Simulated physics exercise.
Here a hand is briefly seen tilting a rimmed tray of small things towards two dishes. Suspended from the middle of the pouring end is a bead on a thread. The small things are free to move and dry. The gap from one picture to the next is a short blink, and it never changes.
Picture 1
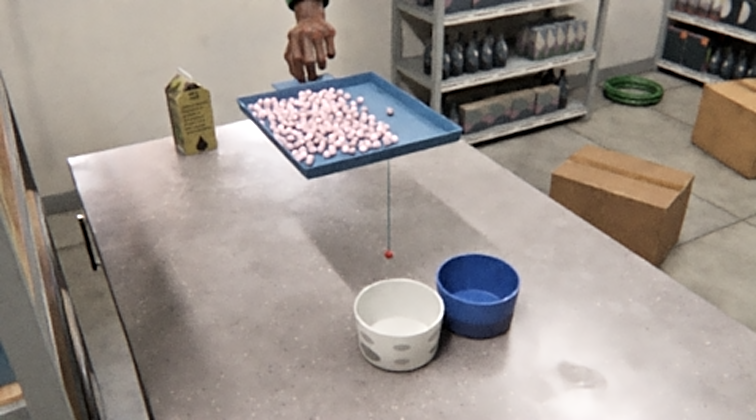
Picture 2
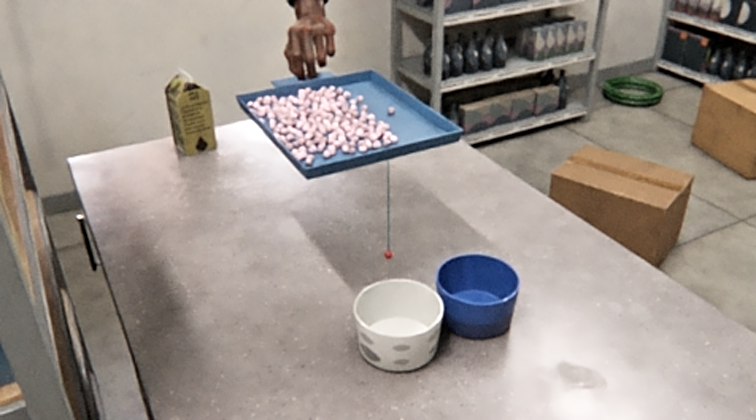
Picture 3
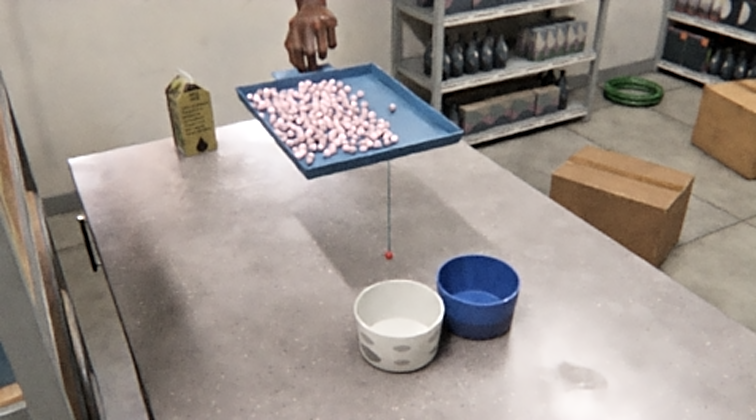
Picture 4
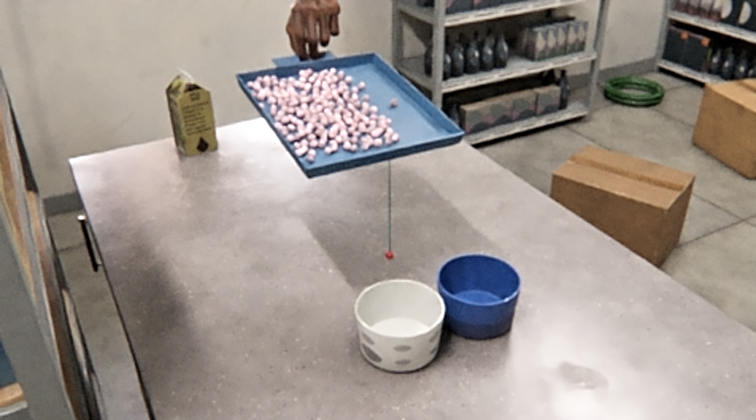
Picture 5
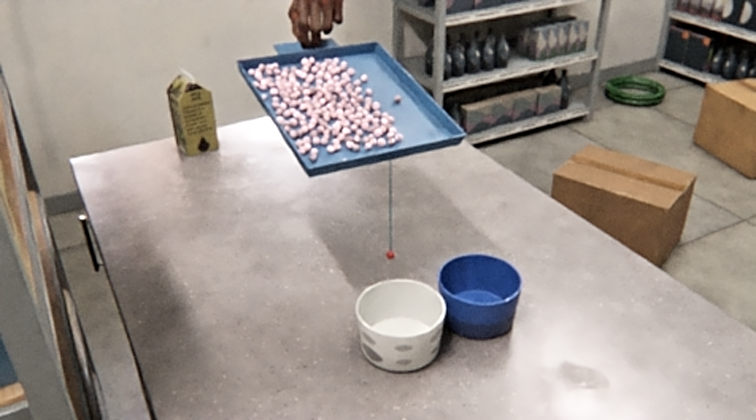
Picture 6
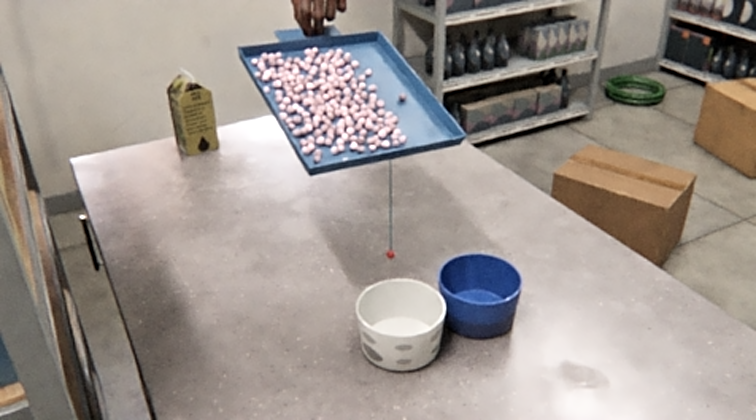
A hand gradually tilting a blue tray of small pink pieces above white and blue bowls, the pieces shifting and spreading.
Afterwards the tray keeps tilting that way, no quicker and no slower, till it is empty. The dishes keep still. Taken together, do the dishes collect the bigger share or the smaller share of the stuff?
Caught: Above half.
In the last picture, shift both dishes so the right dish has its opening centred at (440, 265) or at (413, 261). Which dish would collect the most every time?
First try, the one on the right; second try, the one on the right.
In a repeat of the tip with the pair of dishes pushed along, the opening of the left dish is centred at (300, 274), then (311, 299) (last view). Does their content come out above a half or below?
First shift, a minority share; second shift, a minority share.
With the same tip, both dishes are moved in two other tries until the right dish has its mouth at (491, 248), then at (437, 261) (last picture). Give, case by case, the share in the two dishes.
Respectively 70 percent and 70 percent.
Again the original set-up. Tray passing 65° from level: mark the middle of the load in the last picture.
I'd put it at about (399, 143).
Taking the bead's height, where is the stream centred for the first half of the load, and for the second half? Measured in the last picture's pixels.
First half (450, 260); second half (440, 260).
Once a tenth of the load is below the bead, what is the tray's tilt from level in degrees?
Roughly 70 degrees of turn.
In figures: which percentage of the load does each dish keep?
Count per hundred - left dish ~ 30, right dish ~ 40.
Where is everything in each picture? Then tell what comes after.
The first frame shows corners of the pouring end (307, 167) and (460, 129), level; middle of the load (326, 124), sugar pearls; left dish (421, 348); right dish (502, 316); bead on its thread (389, 255).
The second frame shows corners of the pouring end (307, 167) and (459, 130), level; middle of the load (325, 123).
The third frame shows corners of the pouring end (307, 167) and (460, 131), tipped barely, lowest at the right corner; middle of the load (326, 119).
The fourth frame shows corners of the pouring end (309, 167) and (461, 132), tipped a little, lowest at the right corner; middle of the load (327, 112).
The fifth frame shows corners of the pouring end (310, 166) and (463, 133), tipped a little, lowest at the right corner; middle of the load (329, 107).
The sixth frame shows corners of the pouring end (311, 165) and (463, 135), tipped clearly, lowest at the right corner; middle of the load (333, 103), almost all on the move; left dish (423, 348); right dish (504, 316).
Just after the last frame, tray tipped steeply; the larger part on the tray; just a few in the left dish; just a few in the right dish; just a few outside both; about a tenth in the air.
A moment on, tray tipped past a quarter turn; about a tenth on the tray; roughly a quarter in the left dish; roughly a quarter in the right dish; about a tenth outside both; roughly a third in the air.
Further on, tray tipped past a quarter turn; roughly a quarter in the left dish; roughly a third in the right dish; roughly a third outside both.
When it is over, tray tipped past a quarter turn; roughly a quarter in the left dish; roughly a third in the right dish; roughly a third outside both.
